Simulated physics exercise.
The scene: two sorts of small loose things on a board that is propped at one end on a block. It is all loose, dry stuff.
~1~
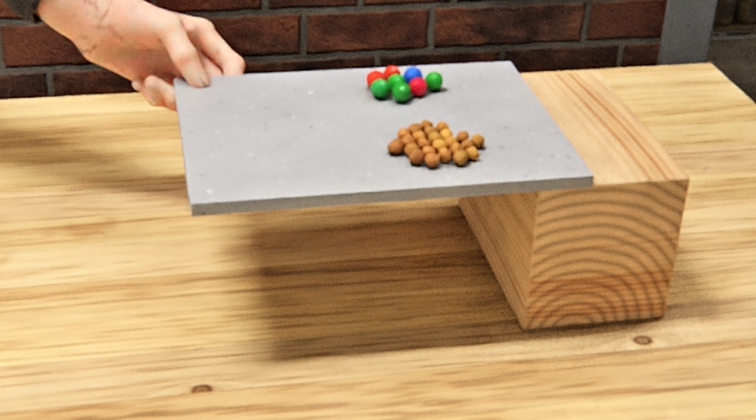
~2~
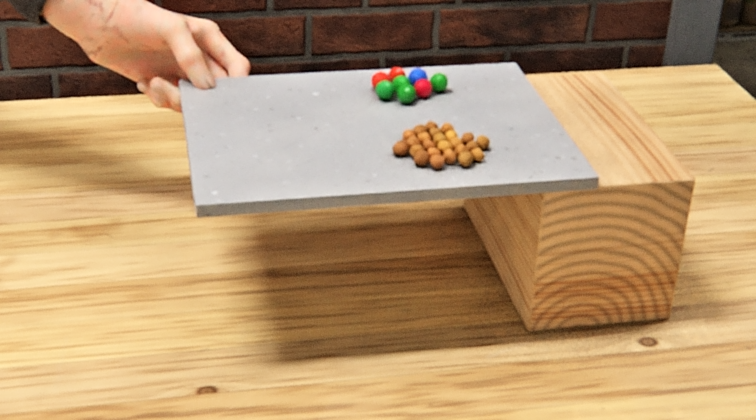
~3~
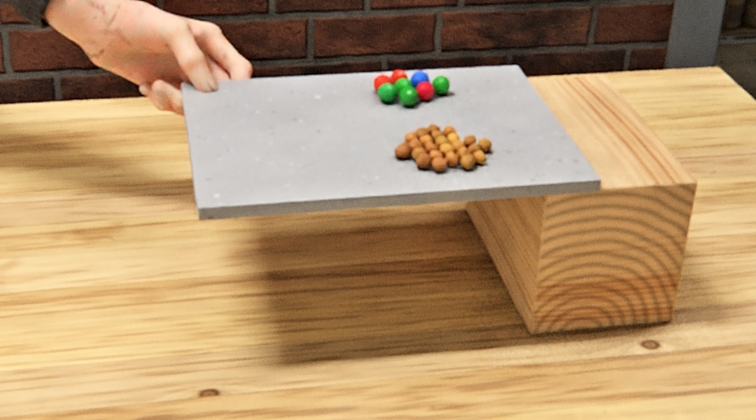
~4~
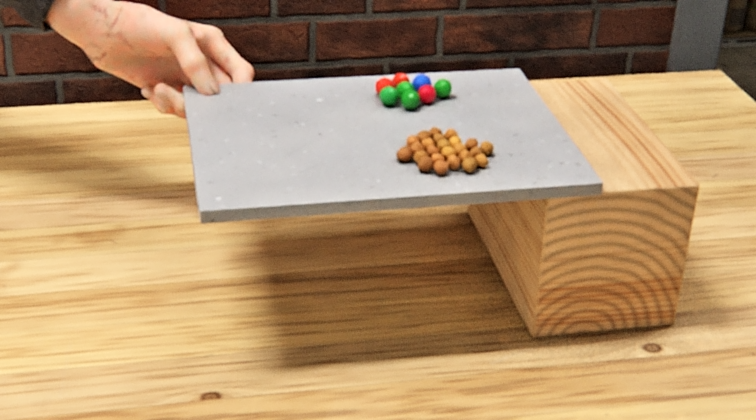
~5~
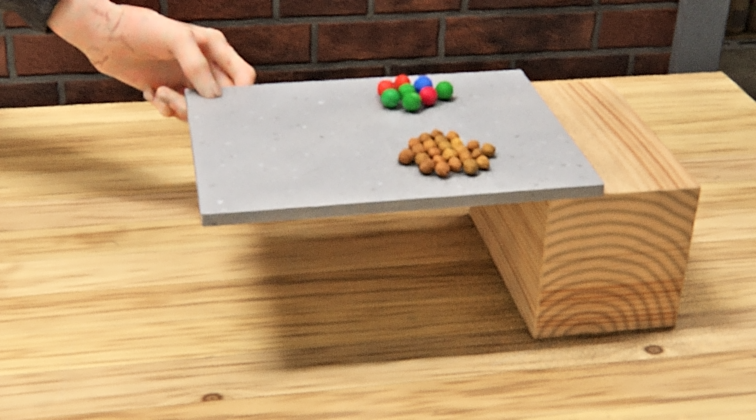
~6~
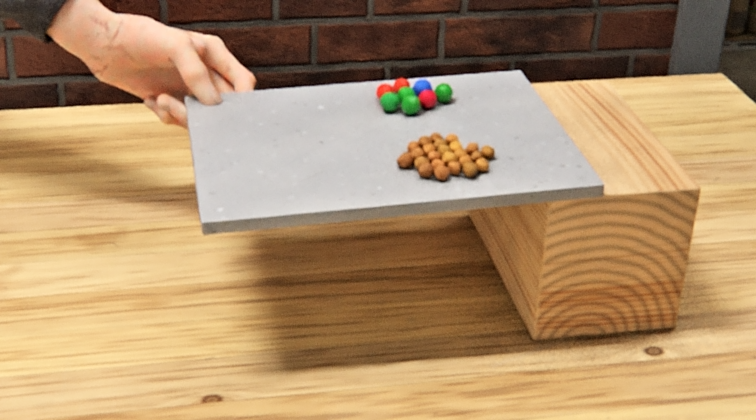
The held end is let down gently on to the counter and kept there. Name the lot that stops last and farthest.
It is the far lot.
Then, 0.46 s after the last picture, board sloping at 14°; near lot all still on the board; far lot all still on the board.
Then, 0.95 s after the last picture, board sloping at 27°; near lot all still on the board; far lot mostly up to a board's length out.
Then, 1.53 s after the last picture, board resting at 31°; near lot mostly less than half a board's length out; far lot mostly more than two board lengths out.
By the end, board resting at 31°; near lot mostly less than half a board's length out; far lot mostly more than two board lengths out, most gone off the counter; the far lot has gone farther.
